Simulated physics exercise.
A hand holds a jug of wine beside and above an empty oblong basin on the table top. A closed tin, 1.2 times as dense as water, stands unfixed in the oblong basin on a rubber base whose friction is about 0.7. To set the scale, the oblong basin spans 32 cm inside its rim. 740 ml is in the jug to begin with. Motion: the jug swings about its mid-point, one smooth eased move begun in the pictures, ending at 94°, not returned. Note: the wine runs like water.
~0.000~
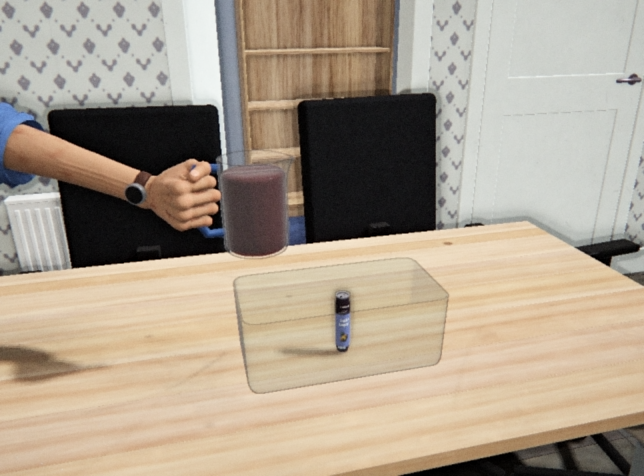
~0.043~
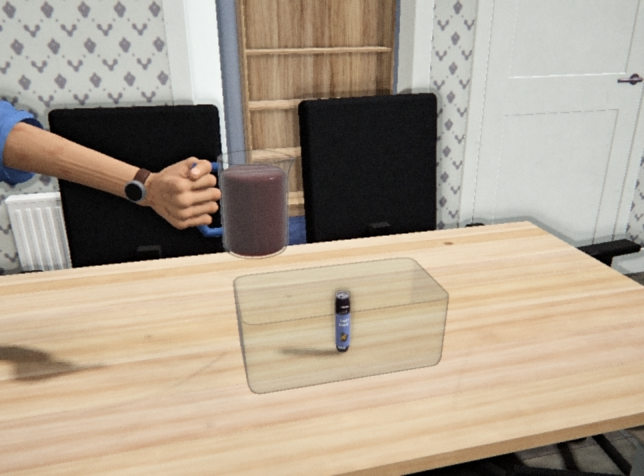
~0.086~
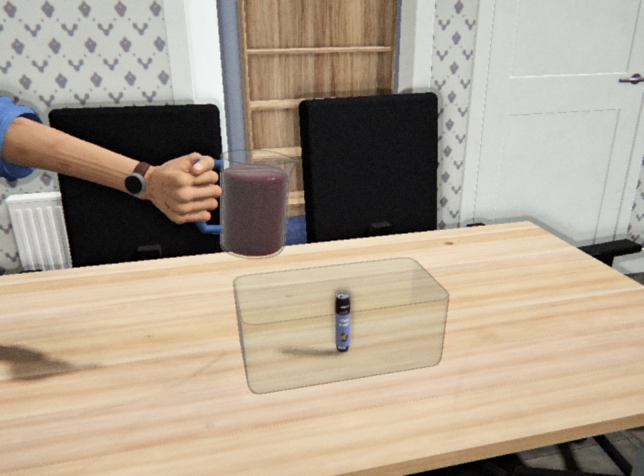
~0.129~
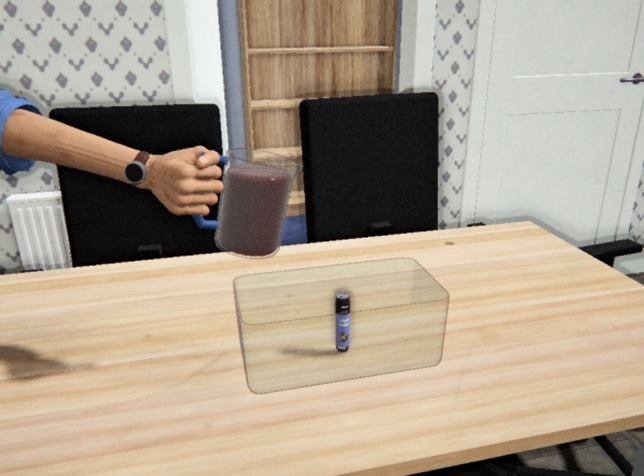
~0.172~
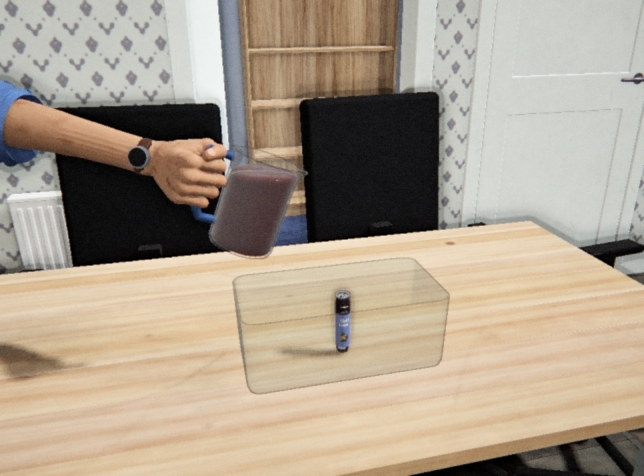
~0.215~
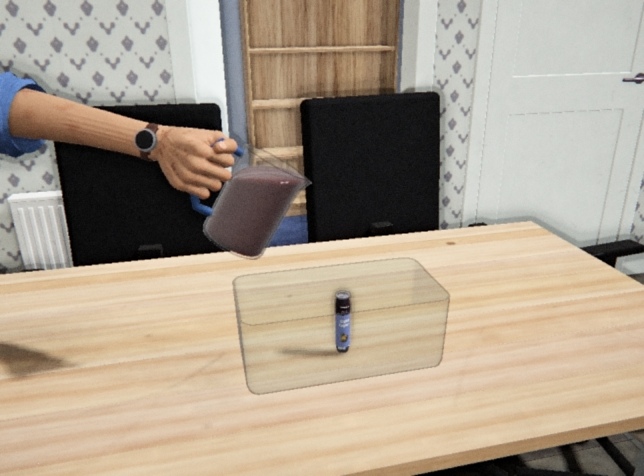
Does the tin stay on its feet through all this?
Yes.
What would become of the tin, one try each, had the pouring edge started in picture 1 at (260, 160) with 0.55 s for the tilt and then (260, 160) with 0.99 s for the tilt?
Run one: It tumbles. Run two: It tumbles.
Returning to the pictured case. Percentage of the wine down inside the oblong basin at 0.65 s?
Around 42 in a hundred.
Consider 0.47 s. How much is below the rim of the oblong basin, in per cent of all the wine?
Roughly 6 percent of it.
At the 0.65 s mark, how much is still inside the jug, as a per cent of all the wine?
Share remaining: Approx. 36 %.
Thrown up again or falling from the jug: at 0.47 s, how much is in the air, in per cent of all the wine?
Near 22 in a hundred.
Then, 0.47 s in, the tilt is 89° and 72 per cent is still to pour; the tin stands where it began.
Then, 0.65 s in, the tilt is 94° and 37 per cent is still to pour; the tin stands where it began.
Then, 0.84 s in, the tilt is 94° and 16 per cent is still to pour; the tin stands where it began.
Then, 1.05 s in, the tilt is 94° and 7 per cent is still to pour; the tin stands where it began.
Finally, the tin stands where it began.
